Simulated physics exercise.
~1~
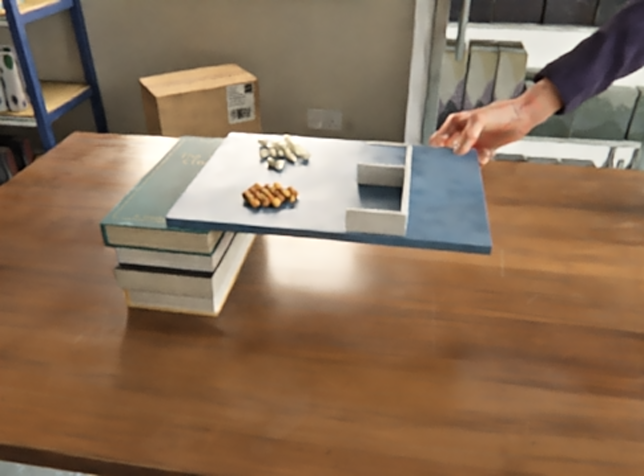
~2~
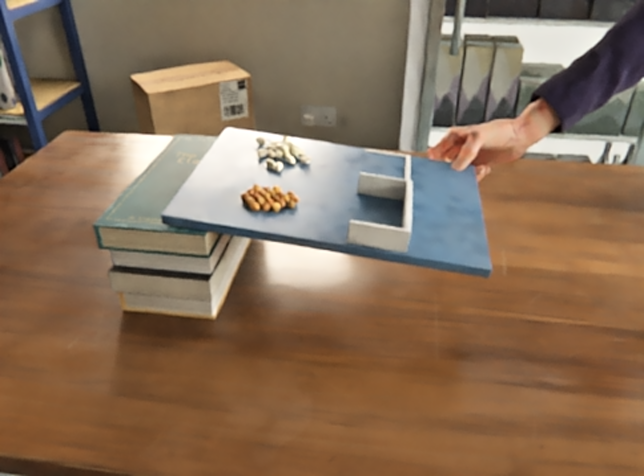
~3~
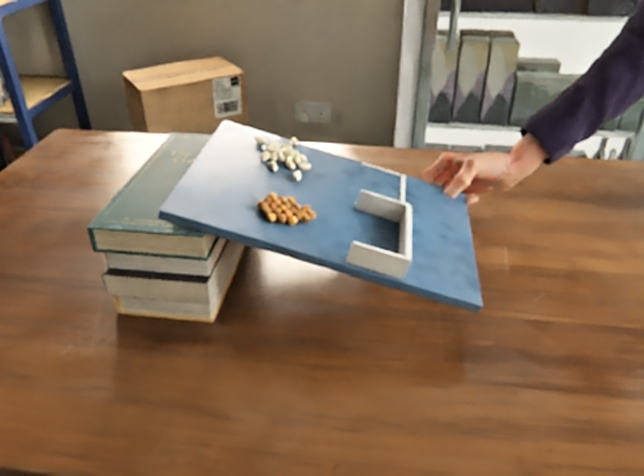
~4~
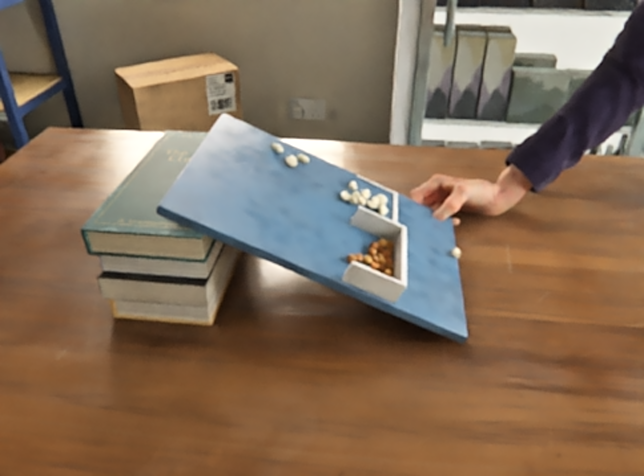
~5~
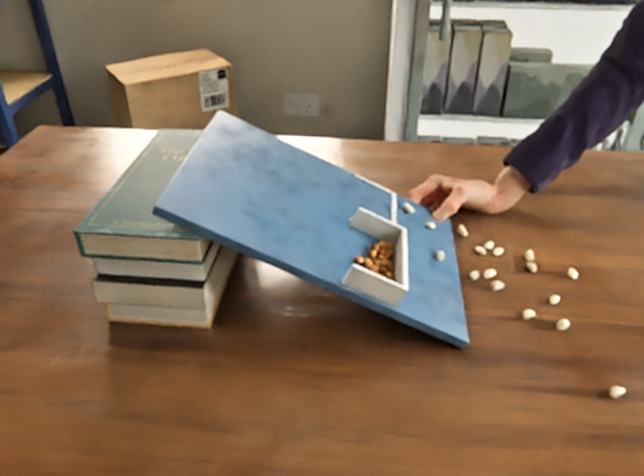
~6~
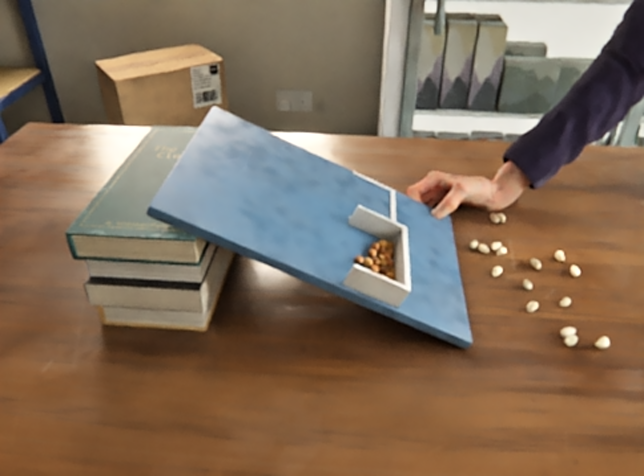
To begin with, a blue board lies with its left end on a stack of books on a wooden table, holding a heap of brown pieces nearer the viewer and a heap of pale ones behind, while a hand holds its right end. The hand lowers that end, and the board tilts steadily. Both heaps slide down to the right. The brown pieces gather against the near white fence, but the pale ones get past theirs and scatter across the table. Finally, the board rests sloping, the brown pieces still held and the pale ones lying on the tabletop.
